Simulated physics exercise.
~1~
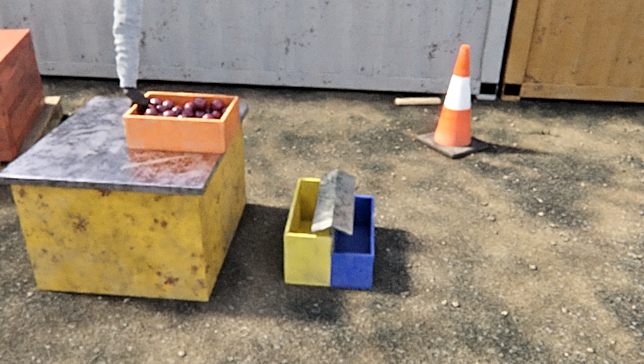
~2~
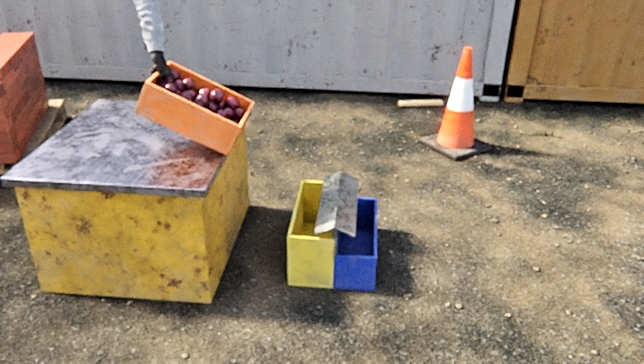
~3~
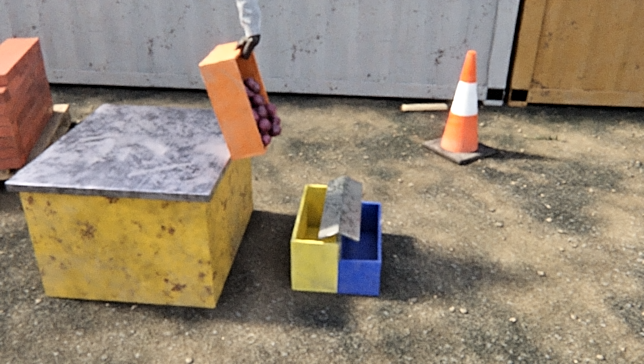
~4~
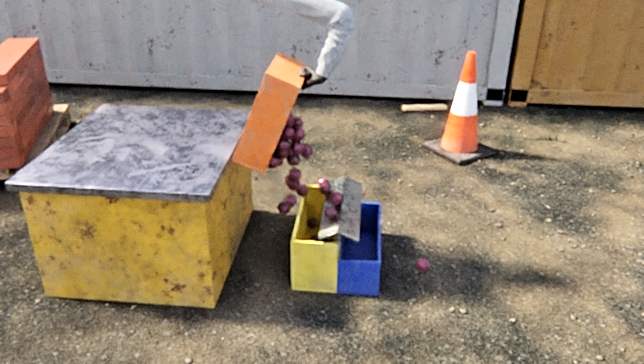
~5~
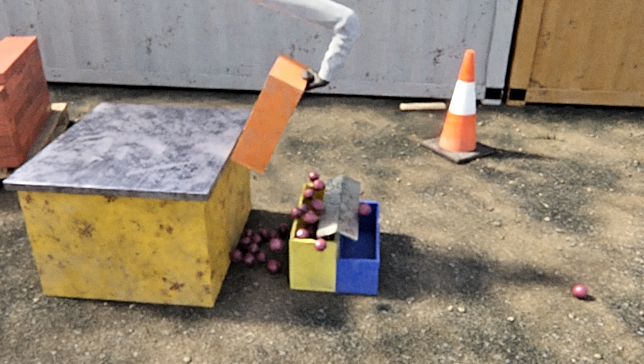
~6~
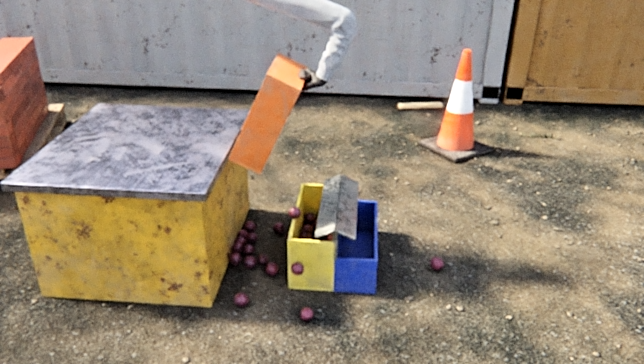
An orange crate of dark red onions sits on a grey-topped yellow bench, above a small yellow trough and a blue tub divided by a metal ridge. A gloved hand in a pale sleeve lifts the crate and tilts it to the right. The crate swings out past the bench's edge, tipping until its open side faces downward. Onions tumble out, many landing in the yellow trough while others drop between it and the bench. One rolls away to the right. The crate stays upended as the spill settles, with most onions in the trough and the blue tub looking empty.
